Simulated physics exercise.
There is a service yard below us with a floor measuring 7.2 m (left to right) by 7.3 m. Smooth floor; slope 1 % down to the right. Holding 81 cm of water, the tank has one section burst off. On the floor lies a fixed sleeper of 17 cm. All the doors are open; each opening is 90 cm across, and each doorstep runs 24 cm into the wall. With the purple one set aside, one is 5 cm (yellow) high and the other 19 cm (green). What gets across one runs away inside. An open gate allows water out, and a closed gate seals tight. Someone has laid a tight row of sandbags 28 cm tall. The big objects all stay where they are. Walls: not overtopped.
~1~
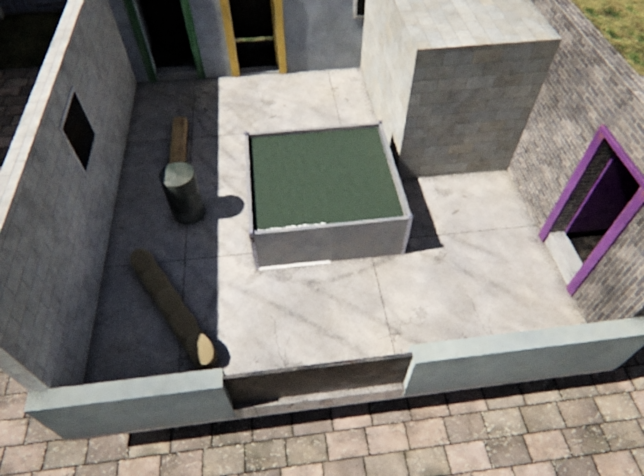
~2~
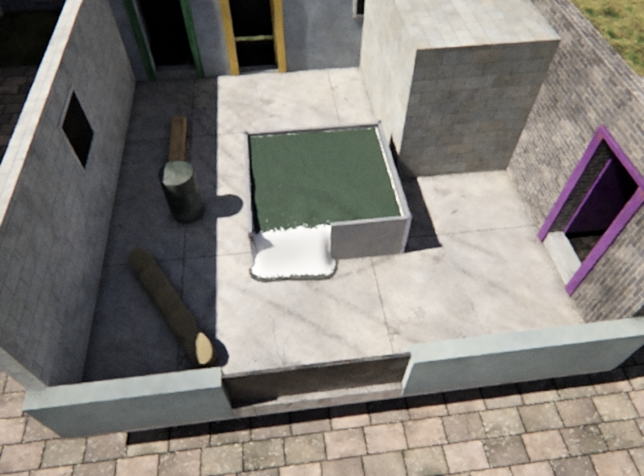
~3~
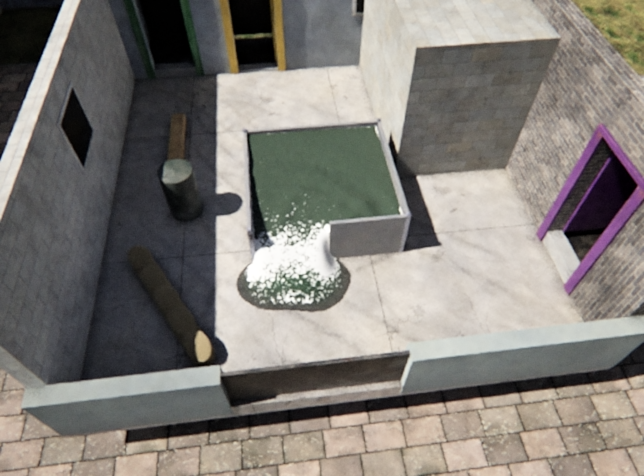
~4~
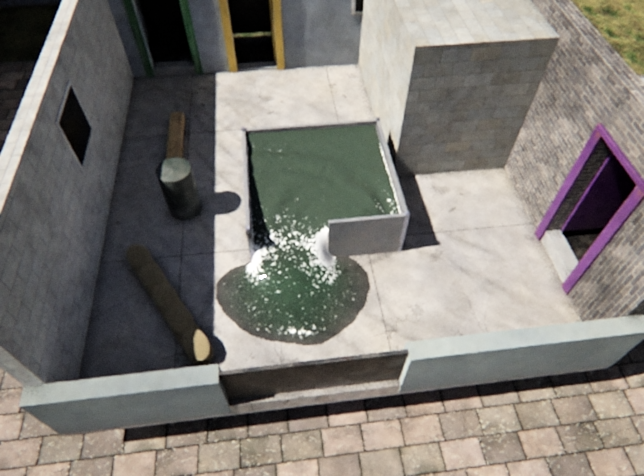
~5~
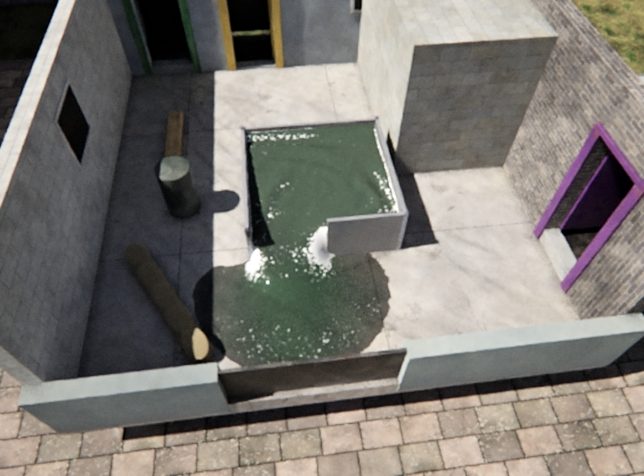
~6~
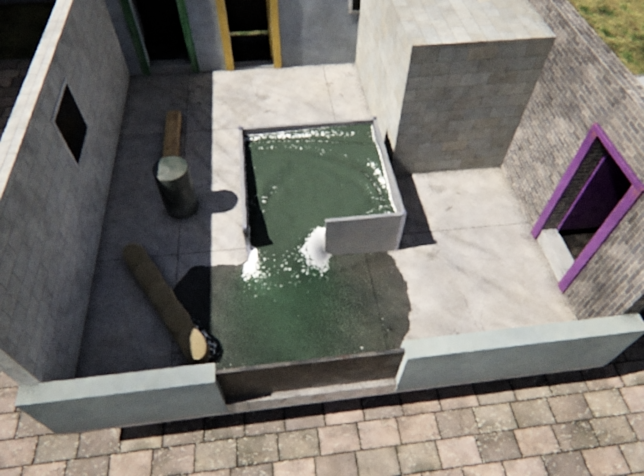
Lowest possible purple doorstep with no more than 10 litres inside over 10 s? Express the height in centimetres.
I would say 20 cm.
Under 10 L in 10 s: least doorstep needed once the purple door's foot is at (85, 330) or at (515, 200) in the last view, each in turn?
You'd want roughly 19 cm there first, then roughly 20 cm.
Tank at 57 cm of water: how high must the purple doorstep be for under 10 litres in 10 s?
It would take a step of about 13.5 cm.
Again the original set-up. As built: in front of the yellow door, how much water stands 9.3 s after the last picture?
About 4.5 centimetres.
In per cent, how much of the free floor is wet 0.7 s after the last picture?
20 %.
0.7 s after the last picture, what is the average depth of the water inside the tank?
57 cm, roughly.
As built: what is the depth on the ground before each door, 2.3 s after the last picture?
Depths in cm: Yellow 0, purple 24, green 0.
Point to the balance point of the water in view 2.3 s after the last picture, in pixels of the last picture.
Centre of mass: About (308, 258) px.
Then, 0.7 s after the last picture water covers 20 % of the floor, deepest (52 cm) near (239, 385); it has not reached the purple door.
Then, 2.3 s after the last picture water covers 45 % of the floor, deepest (34 cm) near (279, 380); 24 cm at the purple door, 0 litres in over its 25 cm doorstep.
Then, 9.3 s after the last picture water covers 95 % of the floor, deepest (24 cm) near (497, 176); 13 cm at the purple door, 0 litres in over its 25 cm doorstep.
At the purple door as built, the water peaked near 24 cm, 2.3 s after the last picture.
Run again over the same 10 s with other heights there, 19 litres in over 18.5 cm, 4 litres over 21.5 cm. The limit of 10 litres is kept from about 20 cm up.
